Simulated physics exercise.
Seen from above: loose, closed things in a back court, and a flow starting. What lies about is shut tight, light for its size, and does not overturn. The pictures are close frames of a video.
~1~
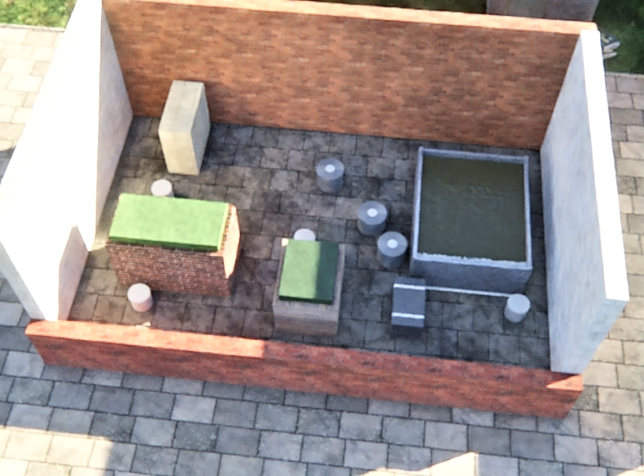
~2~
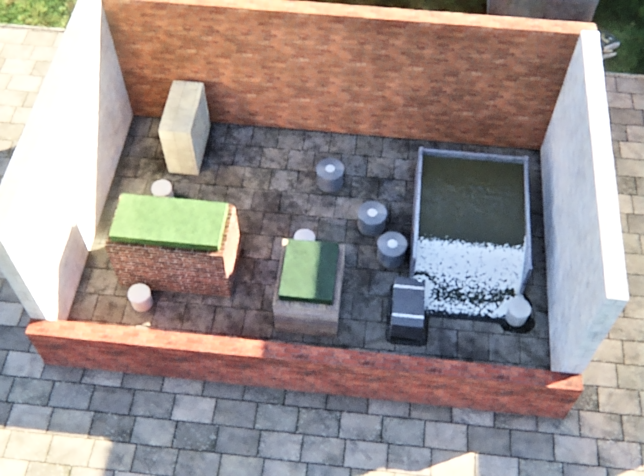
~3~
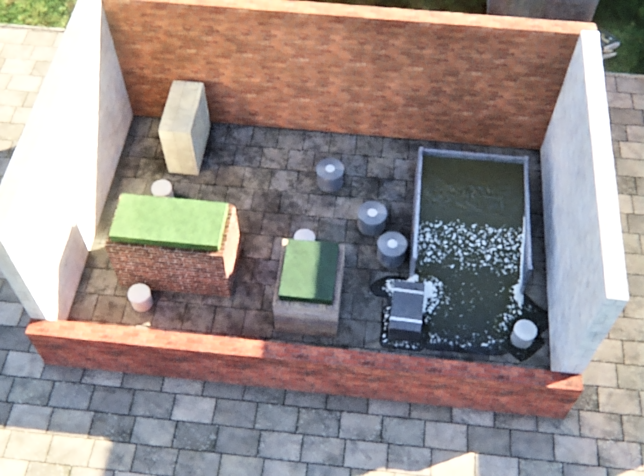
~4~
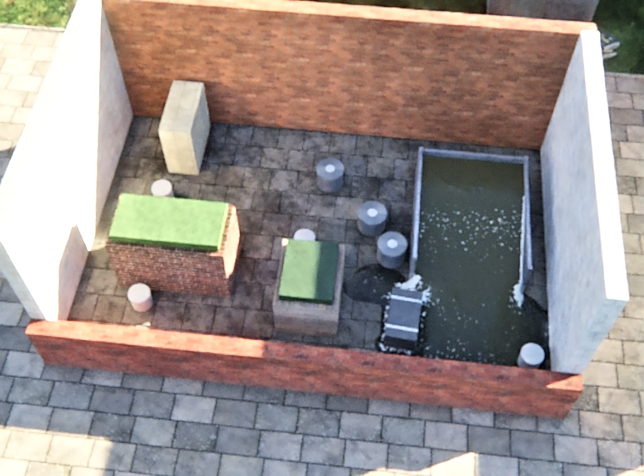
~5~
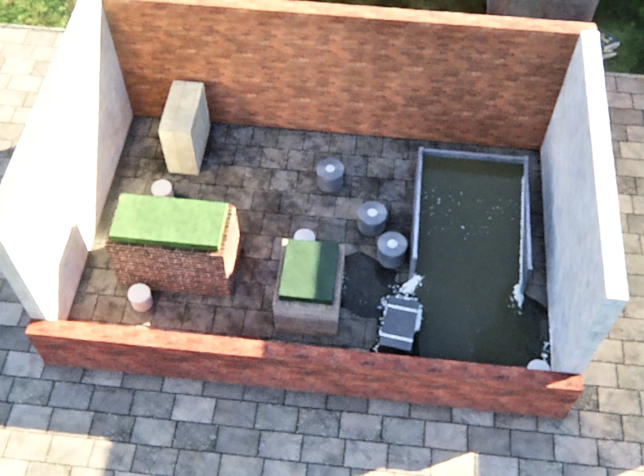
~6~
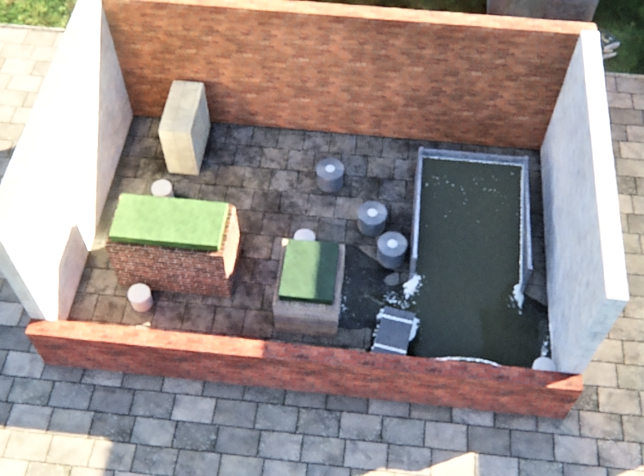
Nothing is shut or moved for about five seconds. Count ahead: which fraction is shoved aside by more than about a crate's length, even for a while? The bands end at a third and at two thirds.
That comes to two thirds or more.
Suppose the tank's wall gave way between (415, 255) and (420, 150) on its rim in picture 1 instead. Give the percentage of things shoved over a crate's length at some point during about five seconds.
About 60 per cent.
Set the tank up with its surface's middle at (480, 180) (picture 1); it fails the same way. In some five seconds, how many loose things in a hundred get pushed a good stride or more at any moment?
I make it 80 per cent.
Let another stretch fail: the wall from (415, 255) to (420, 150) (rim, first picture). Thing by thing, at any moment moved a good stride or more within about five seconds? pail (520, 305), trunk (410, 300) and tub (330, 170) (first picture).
In turn: Not that far, under that, that far or more.
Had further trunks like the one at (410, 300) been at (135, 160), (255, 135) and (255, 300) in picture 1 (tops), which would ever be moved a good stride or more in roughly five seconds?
As listed: Never so far, not that far, under that.
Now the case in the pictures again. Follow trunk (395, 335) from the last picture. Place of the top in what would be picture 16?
Close to (354, 322).
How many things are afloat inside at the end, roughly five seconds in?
It comes to 5.
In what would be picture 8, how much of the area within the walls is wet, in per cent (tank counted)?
I make it 25 per cent.
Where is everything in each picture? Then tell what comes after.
In the first frame, a pail at (519, 303), on the bottom; a trunk at (409, 301) rests on the ground; 0 of 8 have shifted.
In the second frame, a pail at (520, 308) rests on the ground, close to its start; a trunk at (409, 301), on the bottom; 1 of 8 have shifted.
In the third frame, a pail at (526, 330) rests on the ground, a stride from its start; a trunk at (407, 305) rests on the ground, close to its start; 2 of 8 have shifted.
In the fourth frame, a pail at (533, 354), on the bottom, a stride from its start; a trunk at (404, 313) rests on the ground, close to its start; 2 of 8 have shifted.
In the fifth frame, a pail at (539, 370), on the bottom, a stride from its start; a trunk at (400, 323) rests on the ground, a stride from its start; 2 of 8 have shifted.
In the sixth frame, a pail at (545, 368), afloat, a stride from its start; a trunk at (394, 334), on the bottom, a stride from its start; 2 of 8 have shifted.
A moment on, 2 of 8 are well off their spots; 1 afloat.
Next, 2 of 8 are well off their spots; 2 afloat.
Later, 6 of 8 are well off their spots; 3 afloat.
In the end, 6 of 8 are well off their spots, and 6 have been at some point; 5 afloat.
